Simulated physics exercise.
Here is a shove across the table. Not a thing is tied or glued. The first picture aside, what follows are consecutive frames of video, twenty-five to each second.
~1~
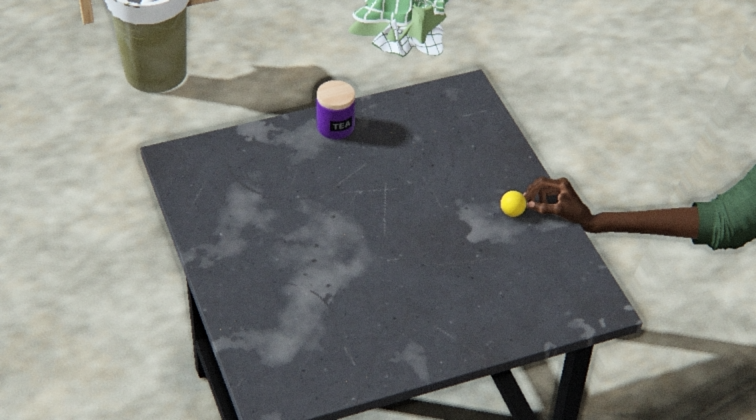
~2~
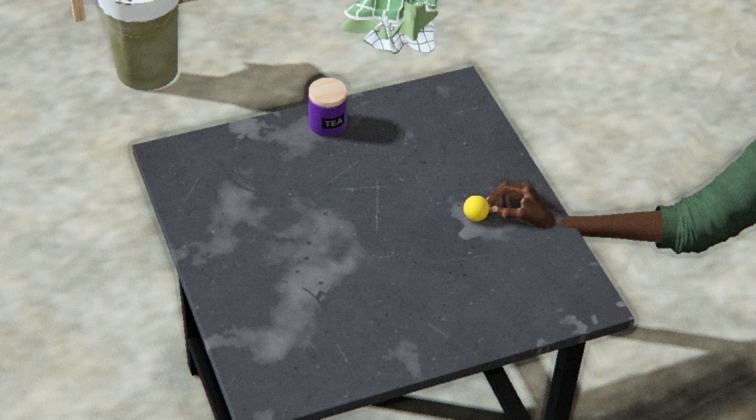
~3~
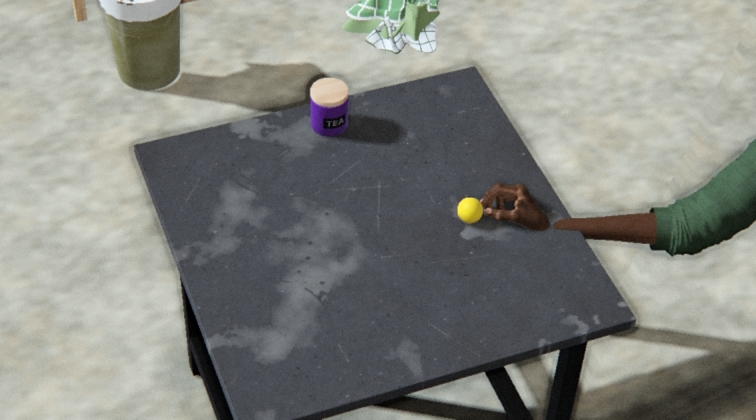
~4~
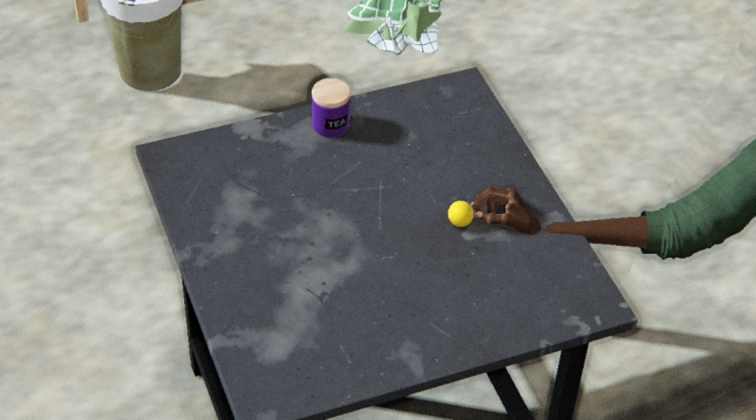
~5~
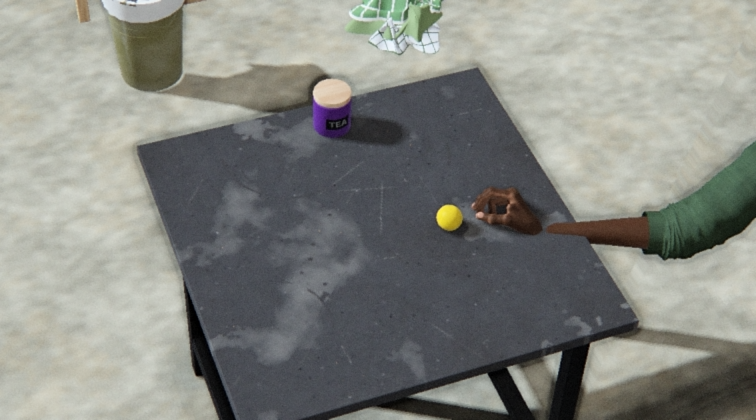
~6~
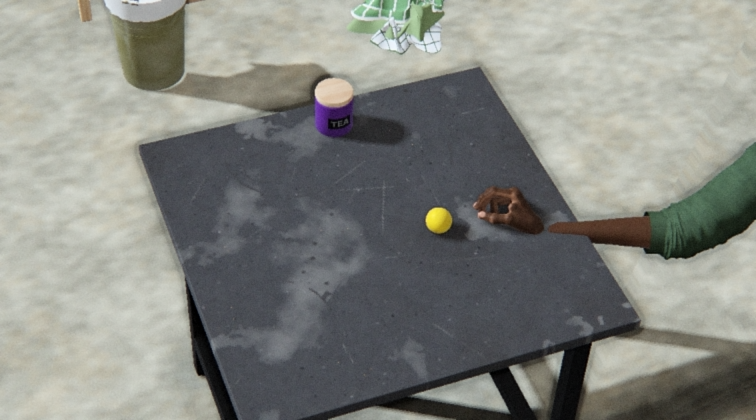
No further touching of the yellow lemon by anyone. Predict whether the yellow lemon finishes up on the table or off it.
It ends away from the tabletop.
Then, 0.50 s past the last view, yellow lemon displaced well along near (288, 260).
Then, 1.00 s past the last view, yellow lemon now off the table.
Finally, off the table, yellow lemon.
